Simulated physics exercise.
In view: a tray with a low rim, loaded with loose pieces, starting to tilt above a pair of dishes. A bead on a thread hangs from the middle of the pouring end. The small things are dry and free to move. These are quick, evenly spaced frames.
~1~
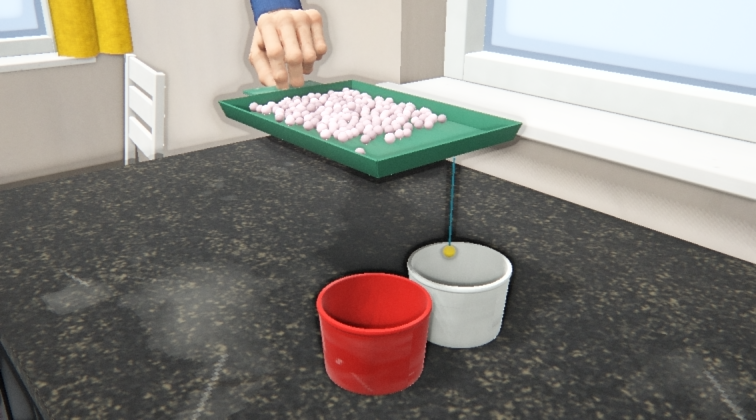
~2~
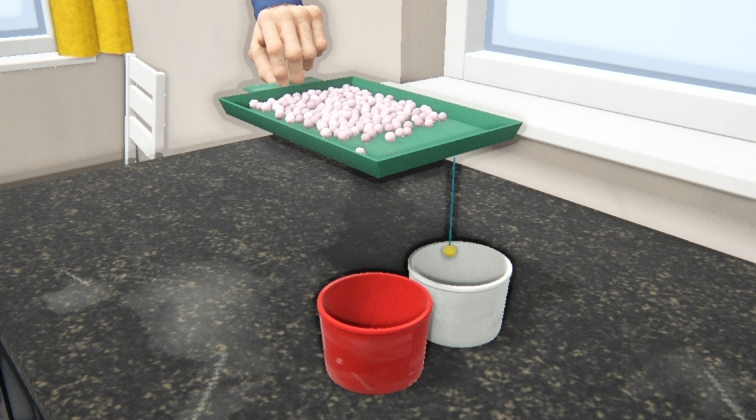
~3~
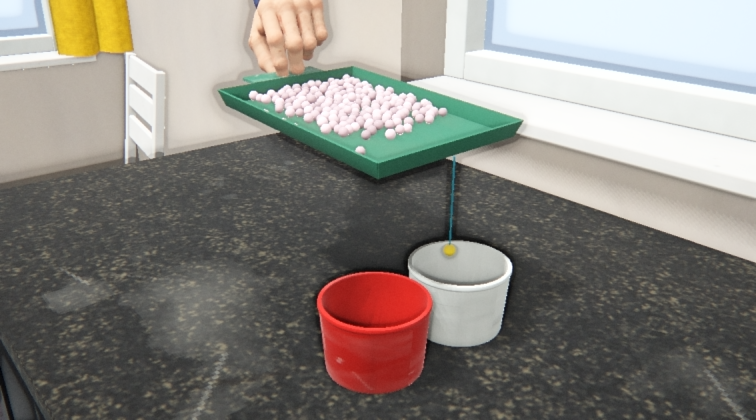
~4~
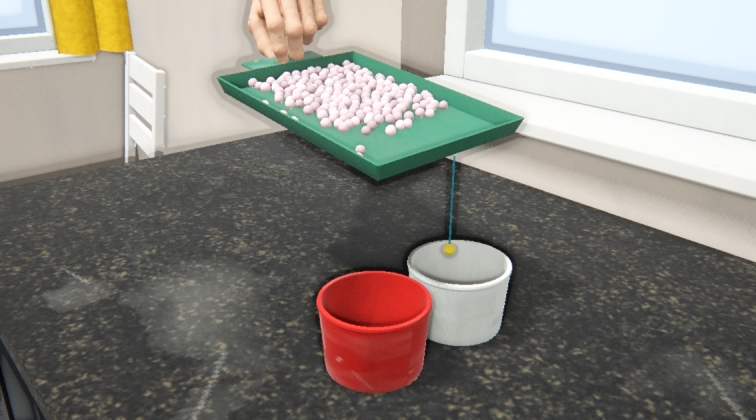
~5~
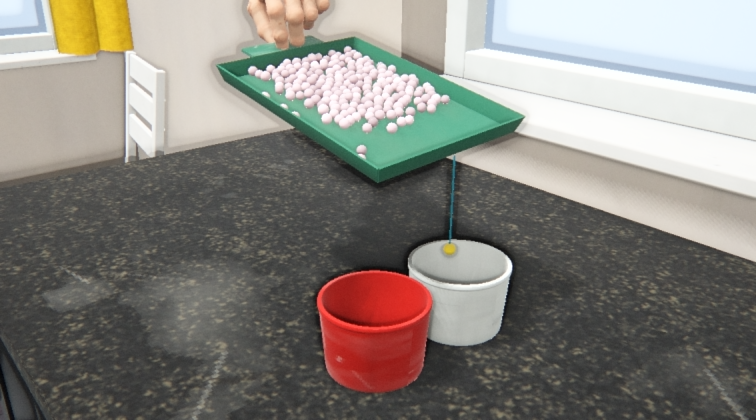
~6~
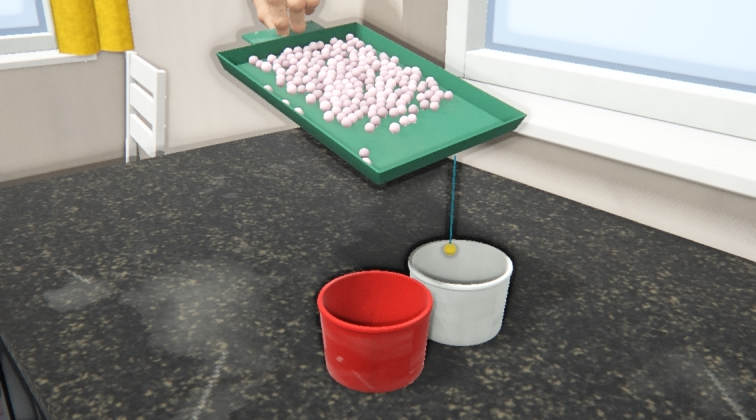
A hand raising the back of a green tray of pale pink sugar pearls, tilting it above red and white dishes.
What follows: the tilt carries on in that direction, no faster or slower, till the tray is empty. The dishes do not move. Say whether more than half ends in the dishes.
Caught overall: More than half.
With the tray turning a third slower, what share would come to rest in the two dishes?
Near 70 %.
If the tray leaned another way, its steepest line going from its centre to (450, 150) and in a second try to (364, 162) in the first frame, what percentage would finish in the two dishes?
About 20 and 90 per cent.
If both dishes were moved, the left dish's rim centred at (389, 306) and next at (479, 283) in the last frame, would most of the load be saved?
First more than half, then the smaller part.
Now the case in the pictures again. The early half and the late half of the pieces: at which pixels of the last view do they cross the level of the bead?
At about (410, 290), then at (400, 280).
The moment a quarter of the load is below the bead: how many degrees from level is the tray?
Near 55 degrees.
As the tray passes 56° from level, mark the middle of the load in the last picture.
Around (402, 169).
Shortly afterwards, tray tipped steeply; near two thirds on the tray; a little in the left dish; only a few in the right dish; a little outside both; a little in the air.
Next, tray tipped right over; only a few on the tray; near two thirds in the left dish; only a few in the right dish; near a third outside both; a little in the air.
Some moments later, tray tipped past a quarter turn; near two thirds in the left dish; only a few in the right dish; near a third outside both.
In the end, tray tipped past a quarter turn; near two thirds in the left dish; only a few in the right dish; near a third outside both.
